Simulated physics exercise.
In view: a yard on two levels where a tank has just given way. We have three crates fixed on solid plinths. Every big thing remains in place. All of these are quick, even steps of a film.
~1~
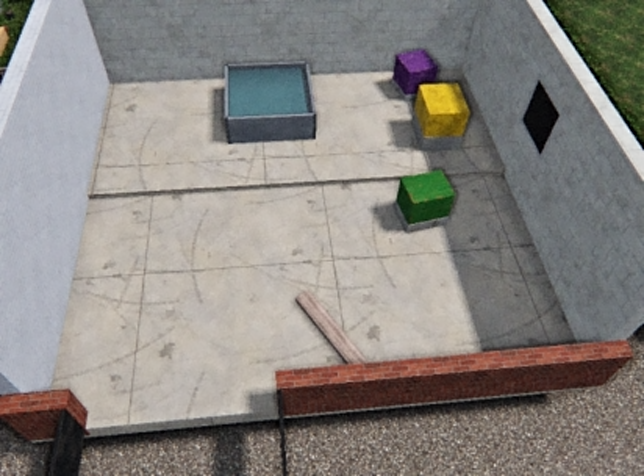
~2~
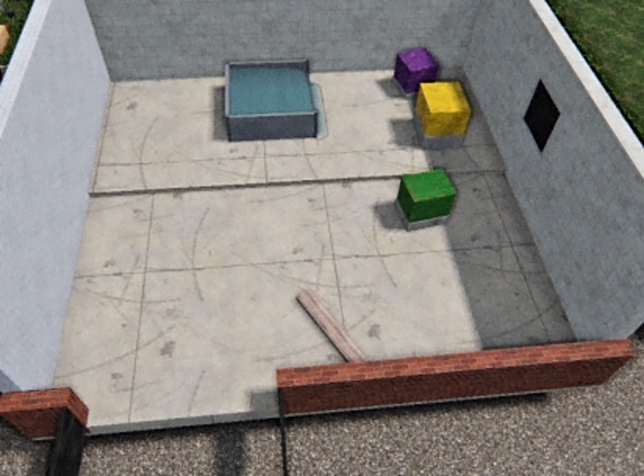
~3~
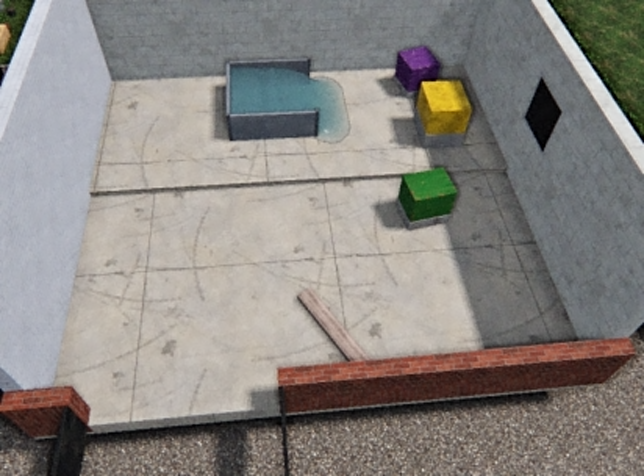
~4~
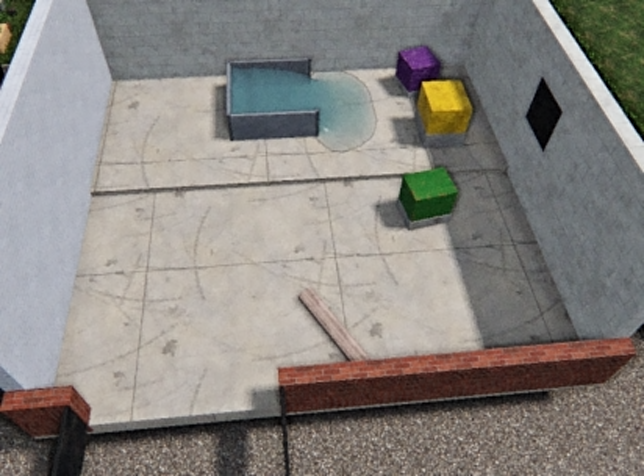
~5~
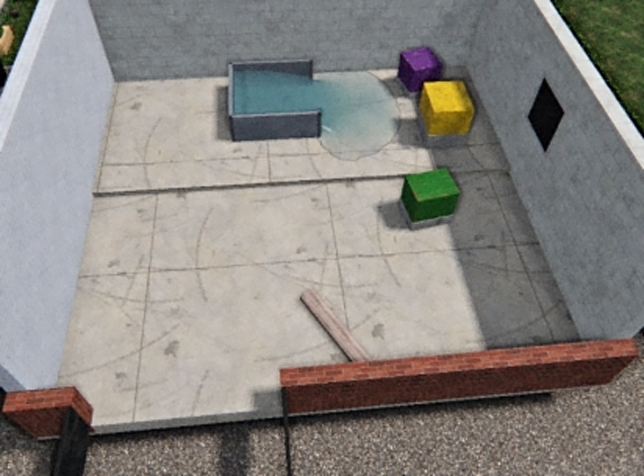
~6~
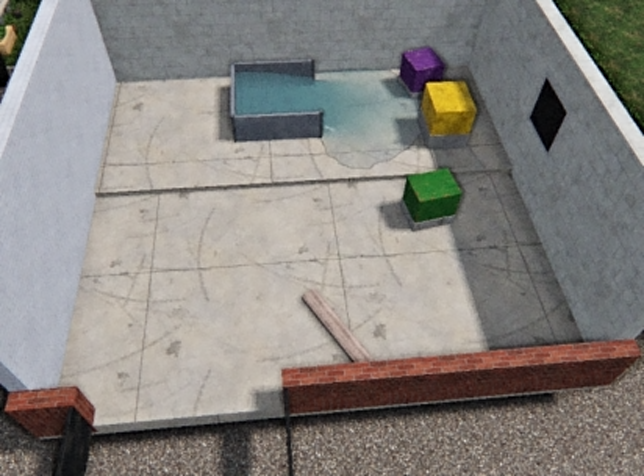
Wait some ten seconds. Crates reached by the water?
Yellow crate not reached, green crate not reached, purple crate reached.
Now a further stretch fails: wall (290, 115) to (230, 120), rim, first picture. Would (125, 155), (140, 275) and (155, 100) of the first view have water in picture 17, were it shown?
Well, the first one's left untouched, the second's sodden, and the third's left untouched.
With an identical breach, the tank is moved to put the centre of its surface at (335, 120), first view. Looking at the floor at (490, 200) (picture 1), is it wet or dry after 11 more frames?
Verdict on that spot: Inundated.
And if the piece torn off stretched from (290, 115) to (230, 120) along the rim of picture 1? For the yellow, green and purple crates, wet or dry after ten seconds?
Result - yellow crate is not reached; green crate is not reached; purple crate is not reached.
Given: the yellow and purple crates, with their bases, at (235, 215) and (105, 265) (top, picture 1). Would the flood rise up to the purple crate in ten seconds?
The purple crate is untouched.
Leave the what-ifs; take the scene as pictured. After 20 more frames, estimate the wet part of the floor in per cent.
Around 30 percent of it.
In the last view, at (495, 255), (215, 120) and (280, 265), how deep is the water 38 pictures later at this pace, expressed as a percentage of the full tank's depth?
First spot roughly 8 %, second 0 %, third 2 %.
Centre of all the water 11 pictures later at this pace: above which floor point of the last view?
It is near (368, 111).
A moment on, water covers 15 % of the floor; the yellow crate water round its plinth, the green crate not reached, the purple crate water round its plinth.
Next, water covers 20 % of the floor; the yellow crate water round its plinth, the green crate water round its plinth, the purple crate water round its plinth.
Then, water covers 30 % of the floor; the yellow crate water round its plinth, the green crate water round its plinth, the purple crate water round its plinth.
Later, water covers 50 % of the floor; the yellow crate water round its plinth, the green crate water round its plinth, the purple crate water round its plinth.
In the end, water covers 70 % of the floor; the yellow crate stayed above the water, the green crate stayed above the water, the purple crate was topped.
